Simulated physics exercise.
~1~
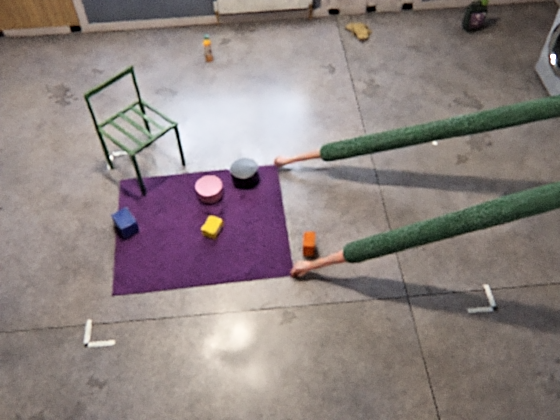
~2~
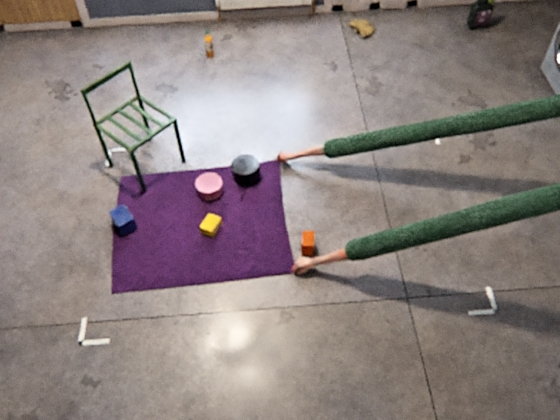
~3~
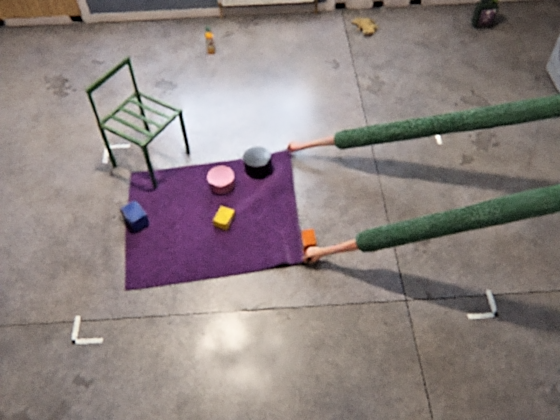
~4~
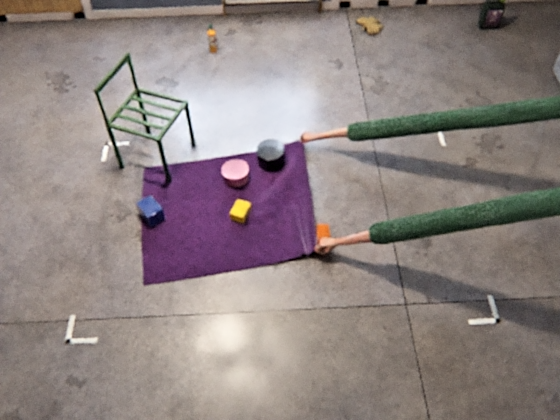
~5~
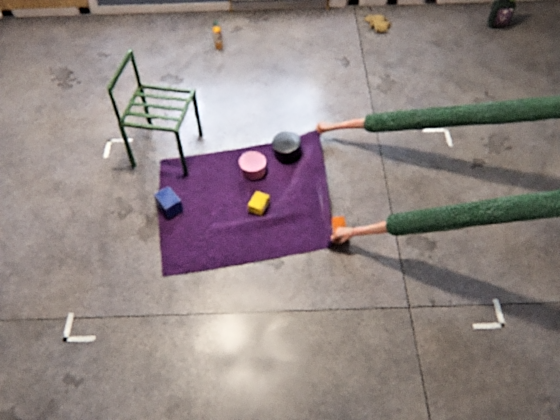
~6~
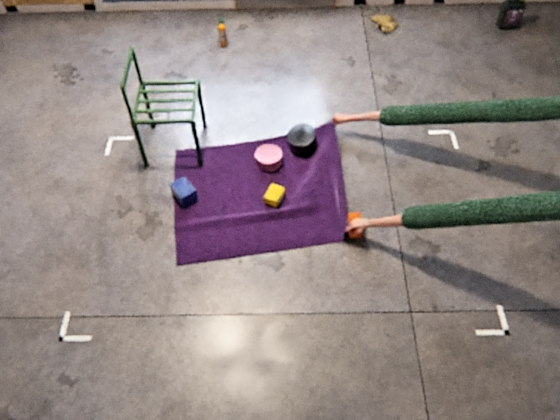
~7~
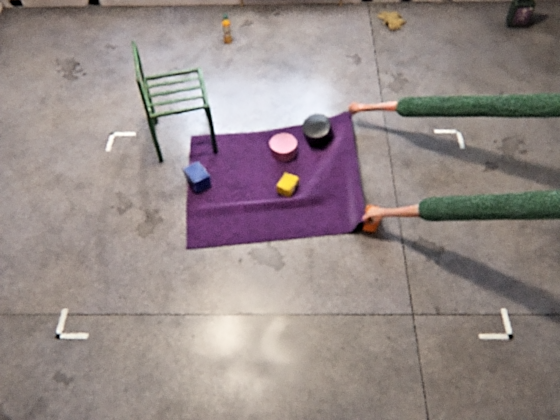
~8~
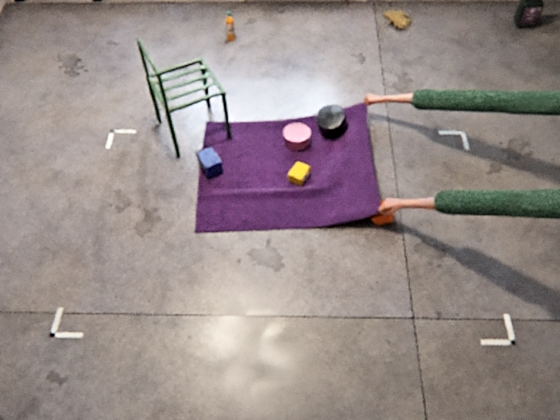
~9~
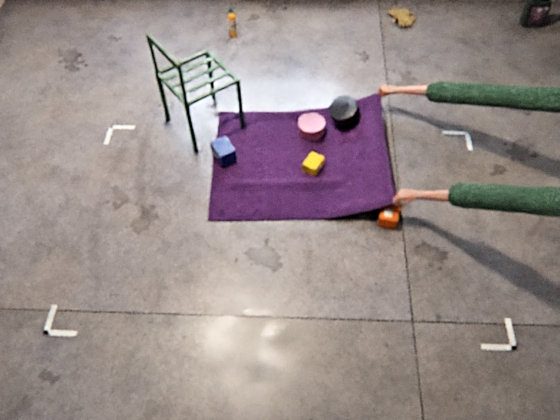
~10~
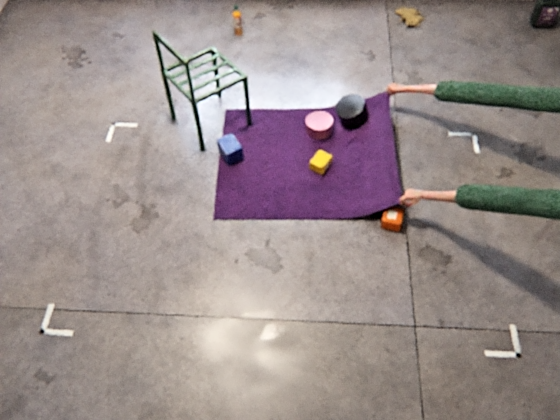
Two green-sleeved arms drag a purple sheet rightward and upward, carrying the items on it.
